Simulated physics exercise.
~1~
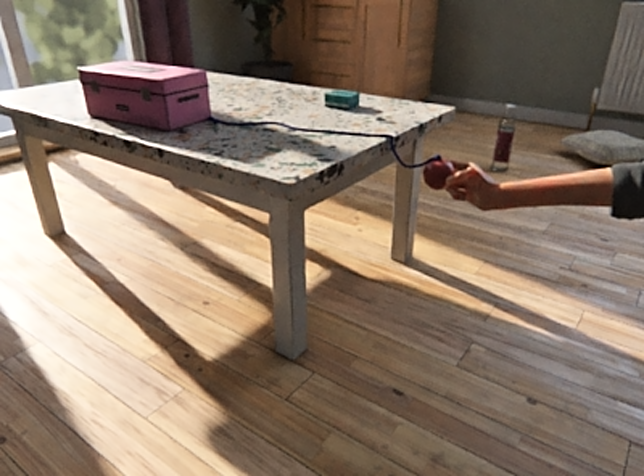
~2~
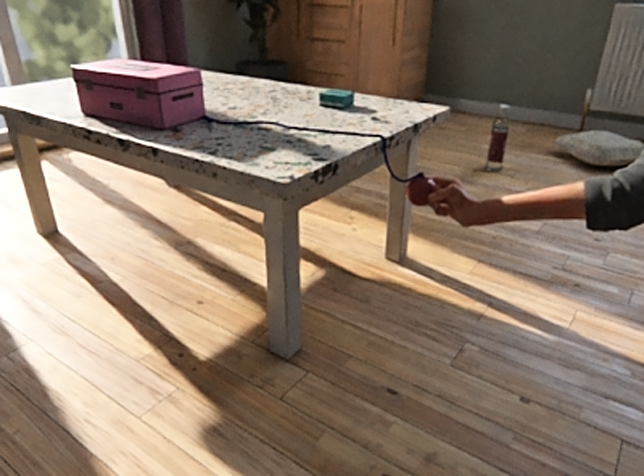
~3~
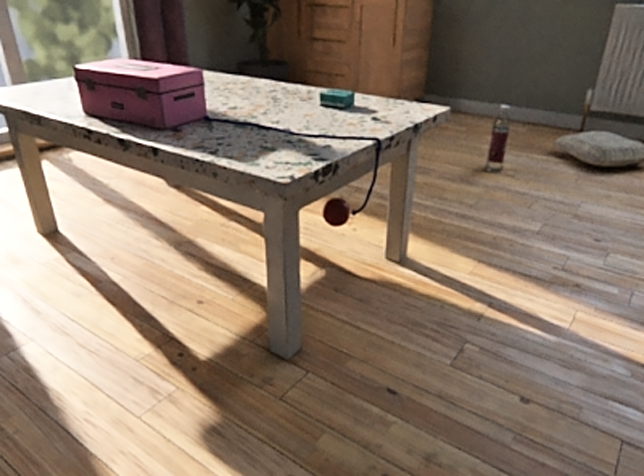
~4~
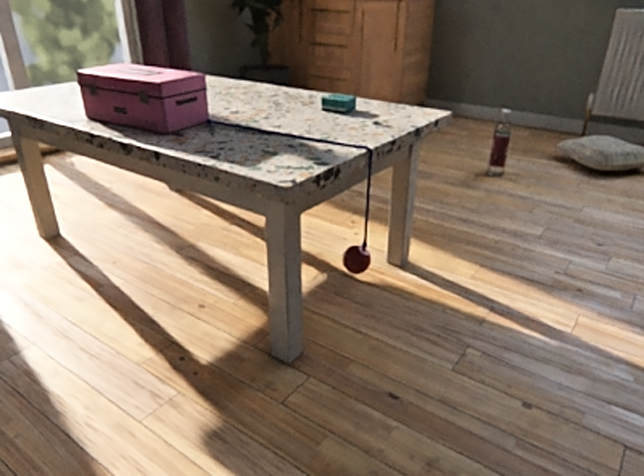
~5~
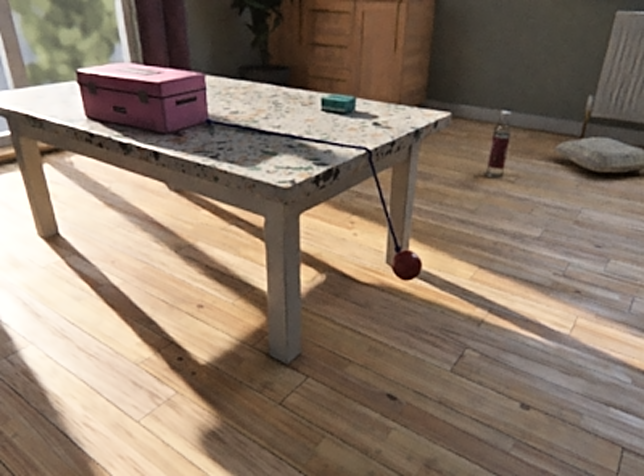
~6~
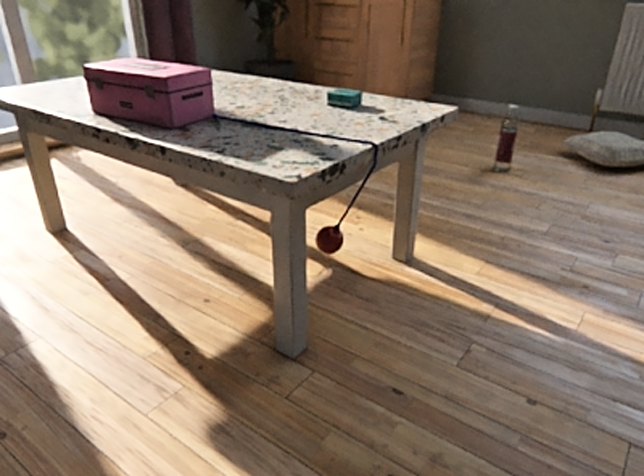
A red apple tied to a dark shoelace is held by a hand beyond a speckled table's edge, then released, dropping and swinging right and left below the edge. It ends hanging there while the pink toolbox and turquoise box stay in place on top.
